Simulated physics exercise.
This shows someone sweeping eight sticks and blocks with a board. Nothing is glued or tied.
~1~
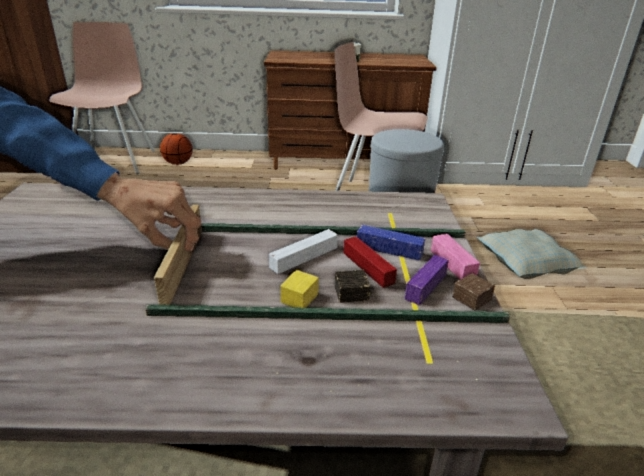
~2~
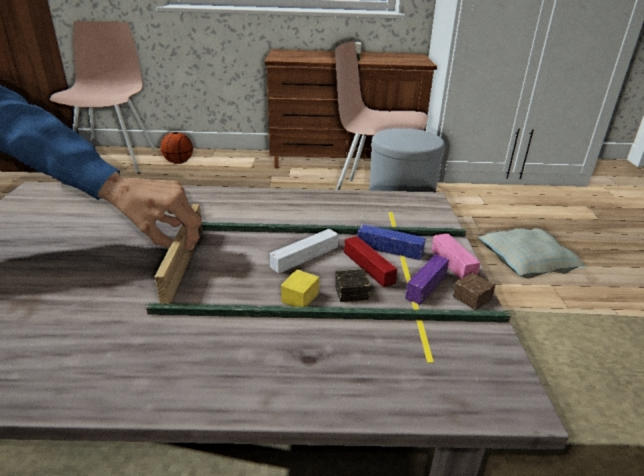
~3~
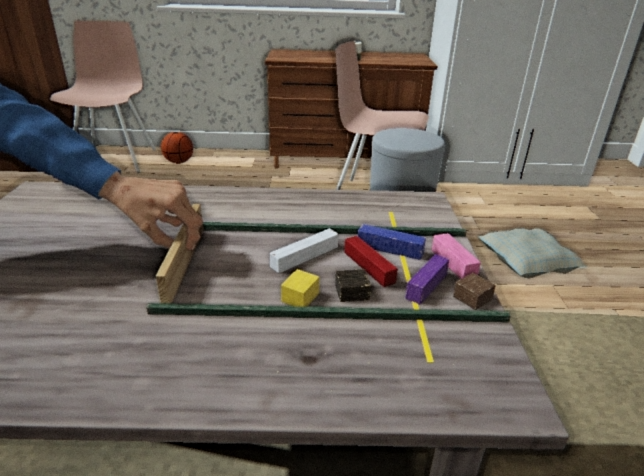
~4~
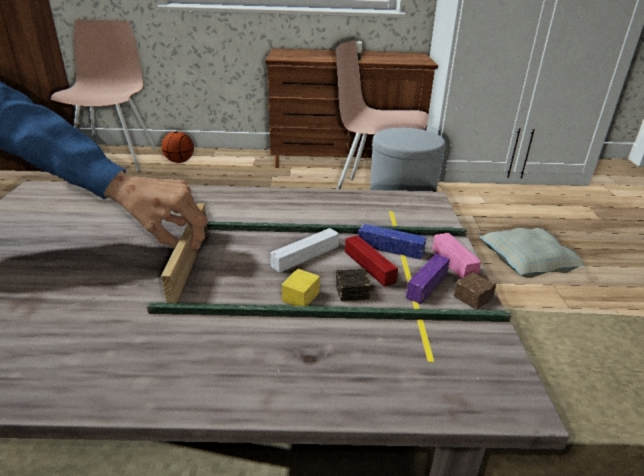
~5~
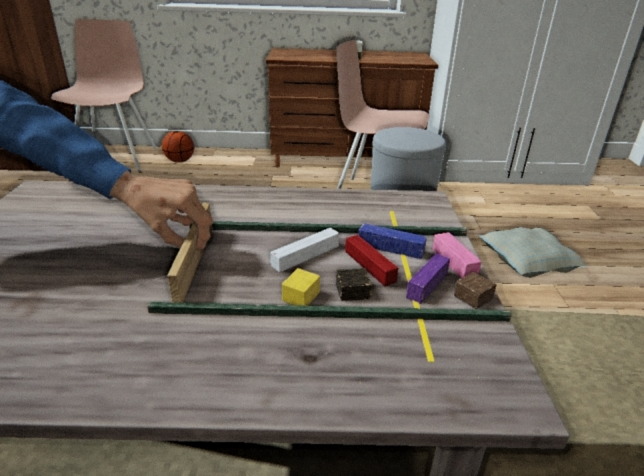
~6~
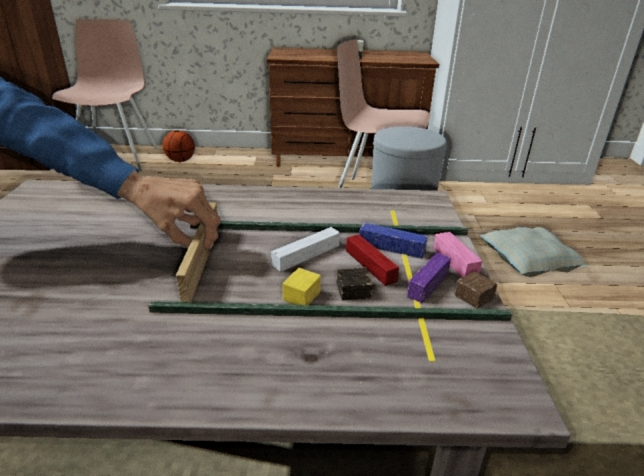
A hand sliding a wooden board slightly rightward between two green rails, toward colourful blocks lying still on a grey table.
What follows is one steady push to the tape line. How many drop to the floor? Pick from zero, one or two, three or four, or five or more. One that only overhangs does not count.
Here the number that fall off is one or two.
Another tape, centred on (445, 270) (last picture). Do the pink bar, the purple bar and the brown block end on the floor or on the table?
The pink bar goes over; the purple bar tumbles off; the brown block falls.
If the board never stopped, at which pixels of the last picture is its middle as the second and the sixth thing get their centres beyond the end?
First at (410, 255), next at (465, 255).
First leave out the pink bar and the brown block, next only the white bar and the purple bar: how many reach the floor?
It would be 0 and 0.
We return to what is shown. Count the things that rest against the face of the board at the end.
That makes 2.
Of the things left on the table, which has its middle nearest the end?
It is the pink bar.
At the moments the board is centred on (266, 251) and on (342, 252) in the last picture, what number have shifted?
First 0, then 4.
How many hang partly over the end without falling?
The number is 1.
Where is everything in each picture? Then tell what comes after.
The first picture shows brown block (473, 291); pink bar (454, 257); purple bar (427, 279); board (182, 251); tape (405, 271).
The second picture shows pink bar (455, 256); white bar (305, 250).
The third picture shows purple bar (428, 278); black block (353, 285).
The fourth picture shows brown block (475, 291); yellow block (301, 289).
The fifth picture shows pink bar (456, 255); board (193, 249).
The sixth picture shows brown block (476, 290); pink bar (457, 255); purple bar (430, 277); board (201, 249); tape (408, 269).
Soon after, none off yet; brown block at rest near (476, 290); pink bar at rest near (457, 255); purple bar at rest near (430, 277).
At rest, the number that fall off is one or two; fallen, brown block.
